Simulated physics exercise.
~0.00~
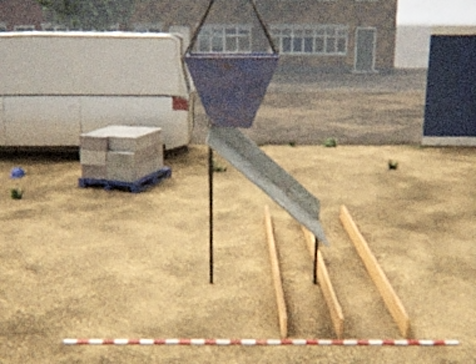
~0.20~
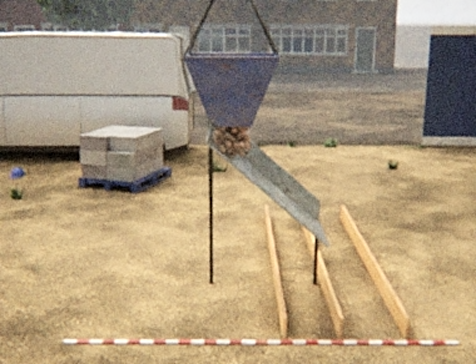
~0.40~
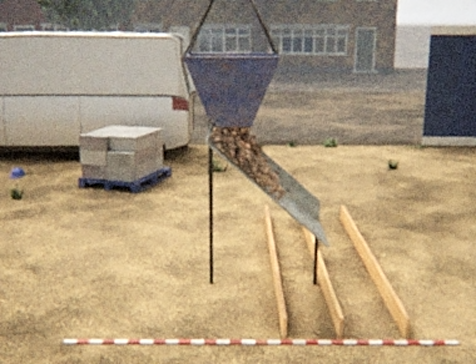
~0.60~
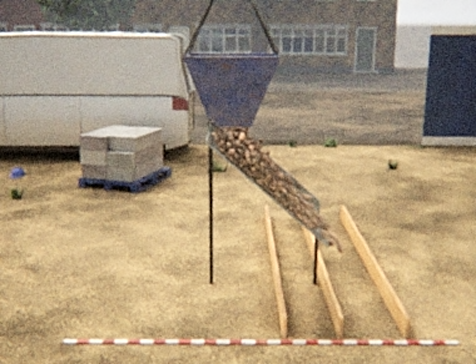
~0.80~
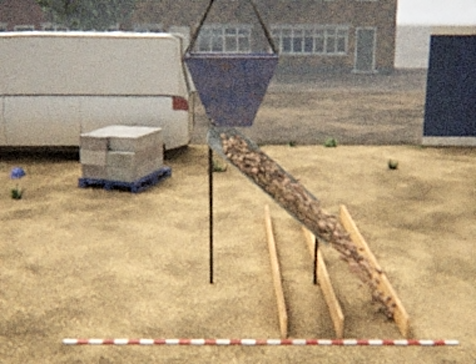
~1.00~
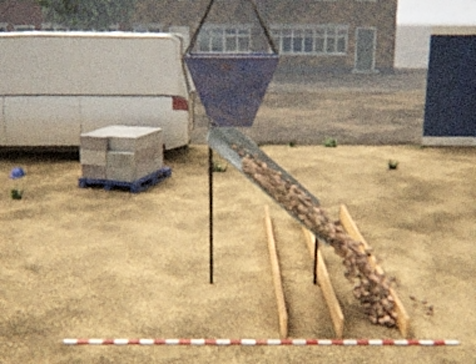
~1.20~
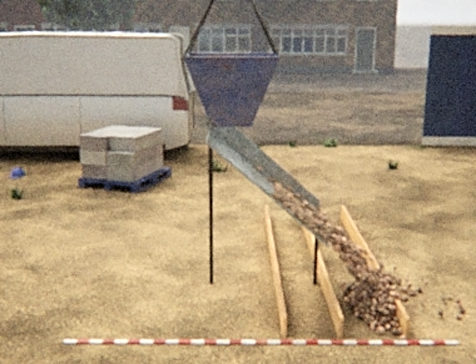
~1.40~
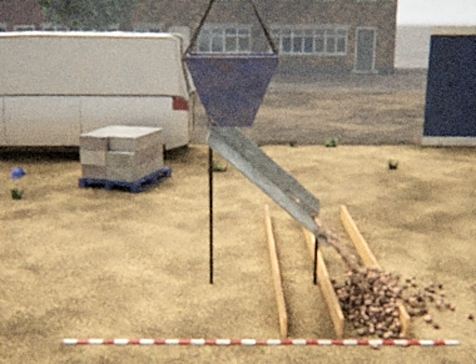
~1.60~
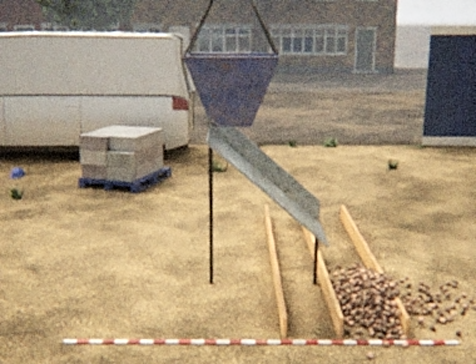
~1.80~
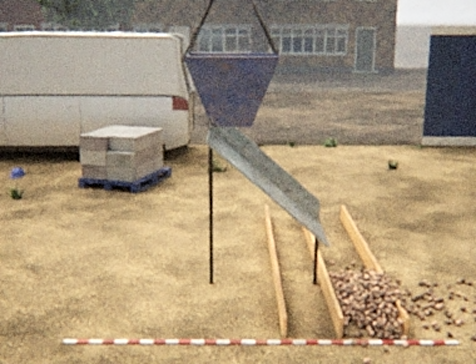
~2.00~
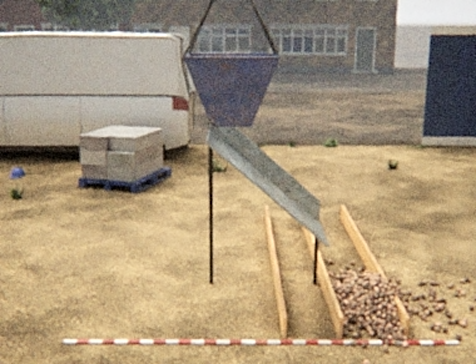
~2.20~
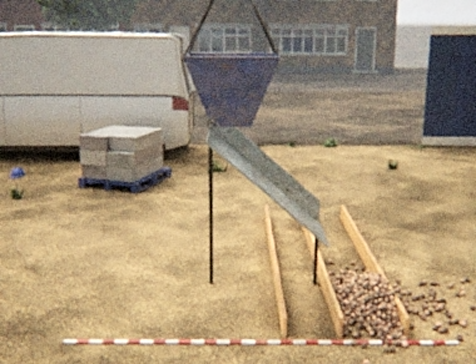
A sandy yard is seen from slightly above and in front, with a pale trailer and grey blocks on a blue pallet at left and a brick building behind. A purplish-blue skip hangs over a fixed, sloping steel slide, with three wooden boards and a red-and-white staff on the ground below. Brown stones drop from the bottom of the skip and slide down the steel to the right. They pour off its lower end, heap up between the middle and right boards, and some scatter beyond. The slide empties, and most stones lie still in the right bay, with a few outside it.
